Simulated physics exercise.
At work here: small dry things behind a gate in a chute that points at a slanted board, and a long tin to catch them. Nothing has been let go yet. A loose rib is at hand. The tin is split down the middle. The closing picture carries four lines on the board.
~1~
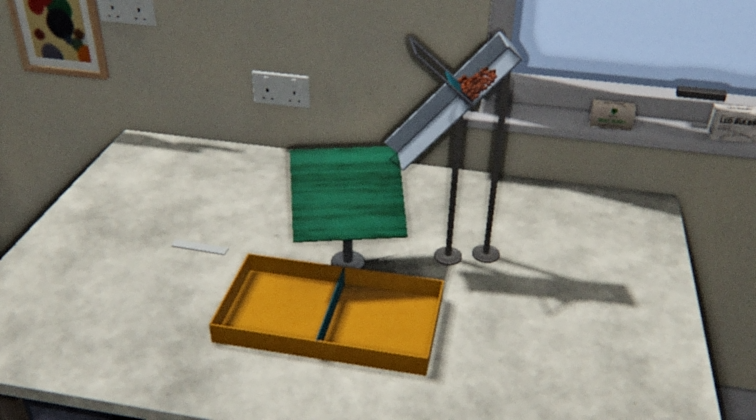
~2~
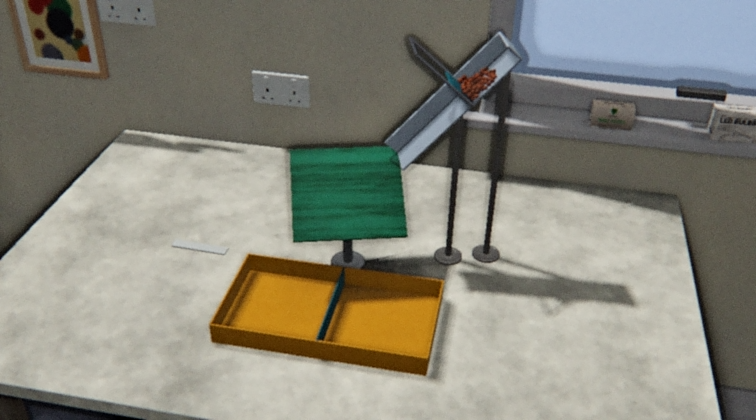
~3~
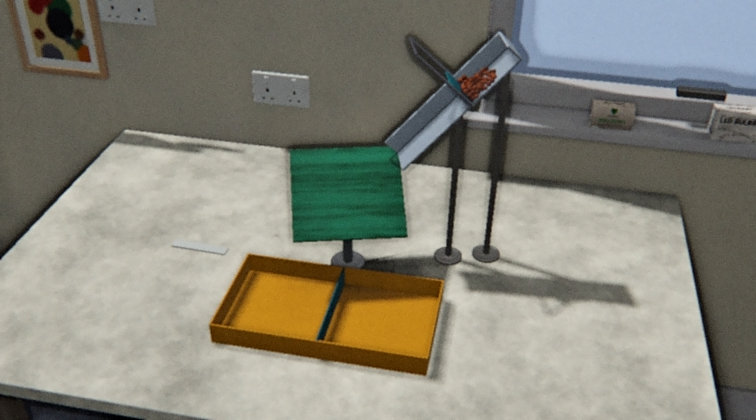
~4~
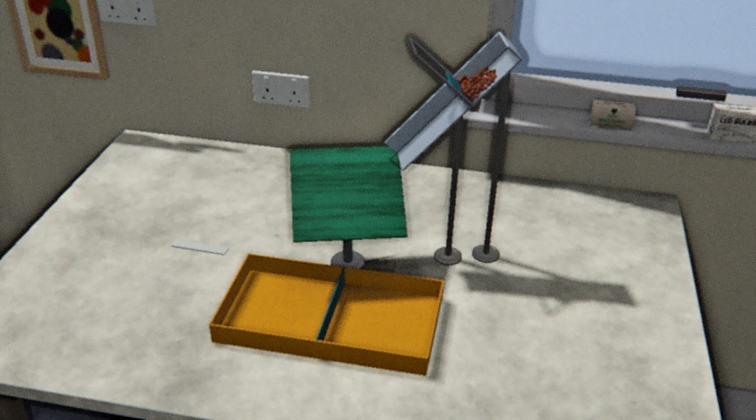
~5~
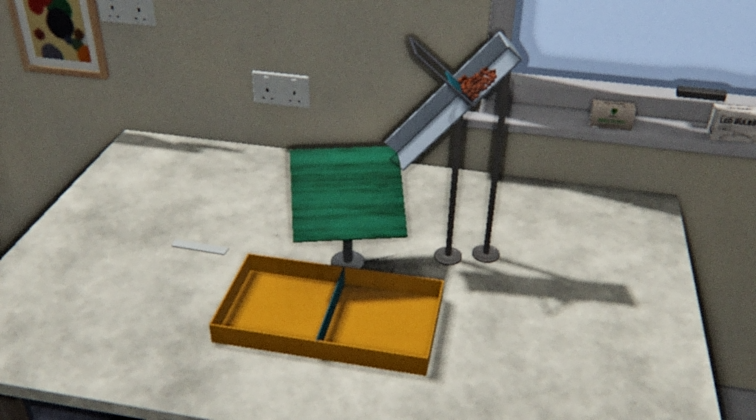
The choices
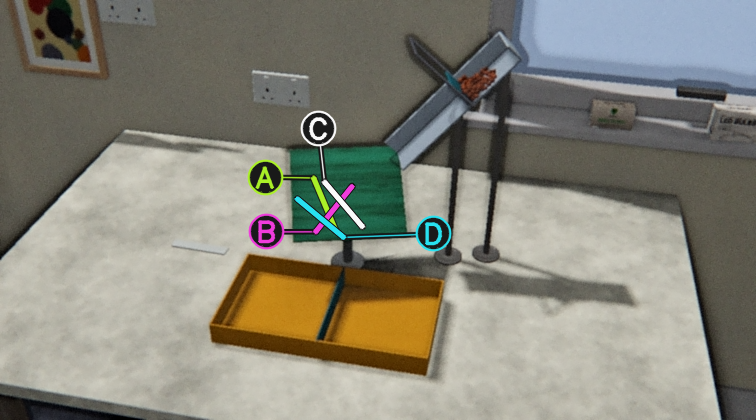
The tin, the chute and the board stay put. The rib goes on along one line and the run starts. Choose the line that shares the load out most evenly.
The answer is line B.
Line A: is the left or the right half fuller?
More lands on the right.
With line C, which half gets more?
Right.
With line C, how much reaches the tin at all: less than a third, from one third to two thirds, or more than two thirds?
It is more than two thirds.
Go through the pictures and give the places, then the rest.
The first picture shows load behind the gate (473, 84), clay pellets; lip of the chute (401, 162), sloping fairly steeply.
The second picture shows middle of the board (348, 192), tilted fairly steeply; middle of its low edge (351, 239); of its high edge (344, 148).
The third picture shows front corners of the tin (210, 324) and (427, 358); front end of its middle wall (316, 341); gate still shut (452, 81).
The fourth picture shows middle of the load (473, 84); lip (401, 162).
The fifth picture shows middle of the load (473, 84); lip (401, 162).
On the marked copy, line A from (313, 178) to (335, 230); line B from (352, 186) to (315, 231); line C from (324, 182) to (362, 226); line D from (297, 198) to (343, 237).
Choosing A, of what is caught, about a tenth in the left half, almost all in the right.
Choosing B, of what is caught, roughly half in the left half, roughly half in the right.
Choosing C, of what is caught, about a tenth in the left half, almost all in the right.
Choosing D, of what is caught, about a tenth in the left half, almost all in the right.
